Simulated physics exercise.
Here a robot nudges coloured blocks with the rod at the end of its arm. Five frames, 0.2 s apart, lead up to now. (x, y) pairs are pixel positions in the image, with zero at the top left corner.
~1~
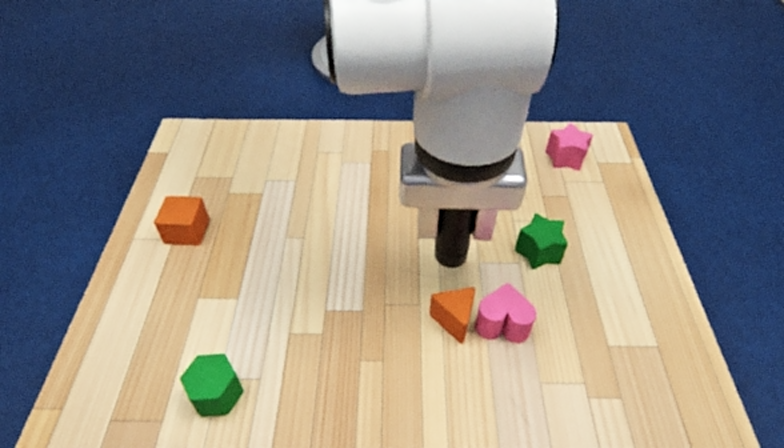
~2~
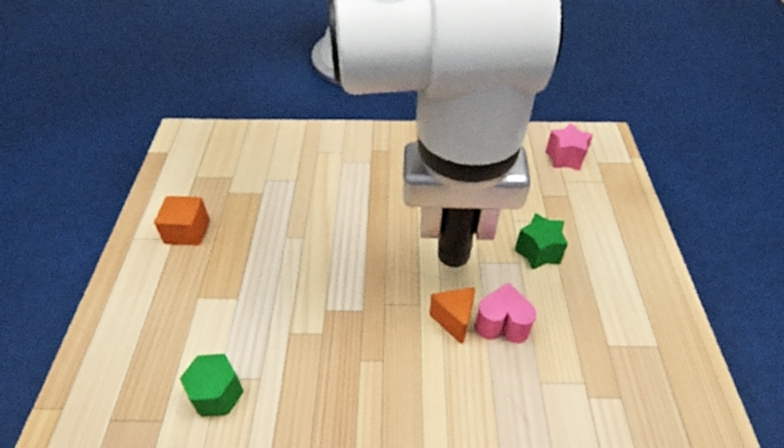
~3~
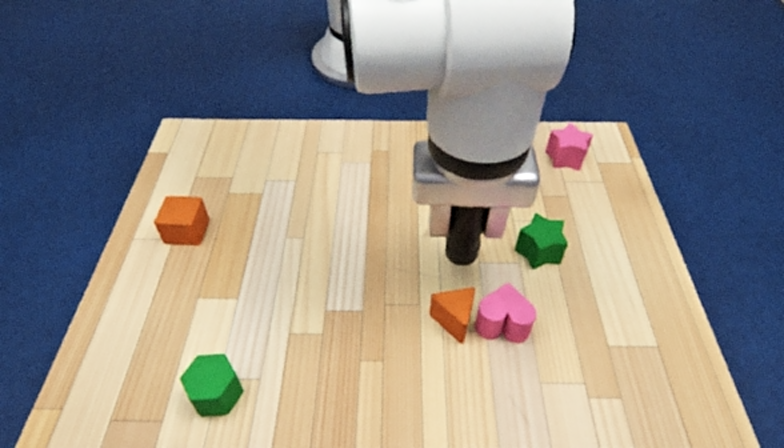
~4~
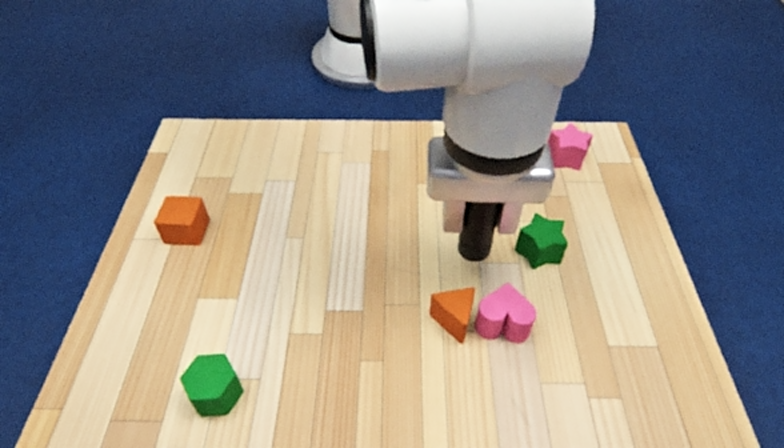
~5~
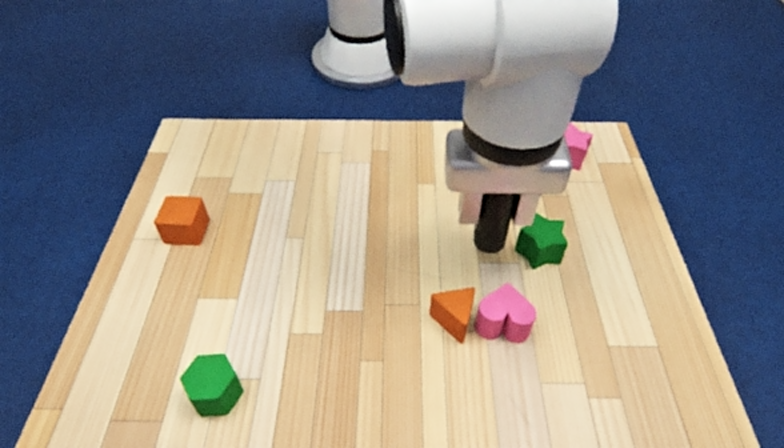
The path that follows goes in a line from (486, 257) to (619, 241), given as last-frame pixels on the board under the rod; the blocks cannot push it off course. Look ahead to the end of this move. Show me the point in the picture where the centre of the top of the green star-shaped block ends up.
I think it will end close to (661, 216).
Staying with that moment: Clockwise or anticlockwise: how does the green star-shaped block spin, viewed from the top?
The green star-shaped block rotates clockwise.
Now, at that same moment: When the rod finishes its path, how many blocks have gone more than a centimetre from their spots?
A single block is moved.
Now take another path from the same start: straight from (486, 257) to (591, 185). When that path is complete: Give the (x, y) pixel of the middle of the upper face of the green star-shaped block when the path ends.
At the end it should sit near (571, 222).
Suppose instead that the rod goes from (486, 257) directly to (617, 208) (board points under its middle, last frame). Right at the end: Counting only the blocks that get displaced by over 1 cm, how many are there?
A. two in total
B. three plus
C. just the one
C - just the one.
On the path given first. One third of the way, rod at (536, 236); green star-shaped block at (570, 227), turned 25° clockwise.
Two thirds of the way, rod at (582, 230); green star-shaped block at (616, 222), turned 25° clockwise.
At the end, rod at (626, 225); pink heart-shaped block still; green star-shaped block at (661, 216), turned 25° clockwise.
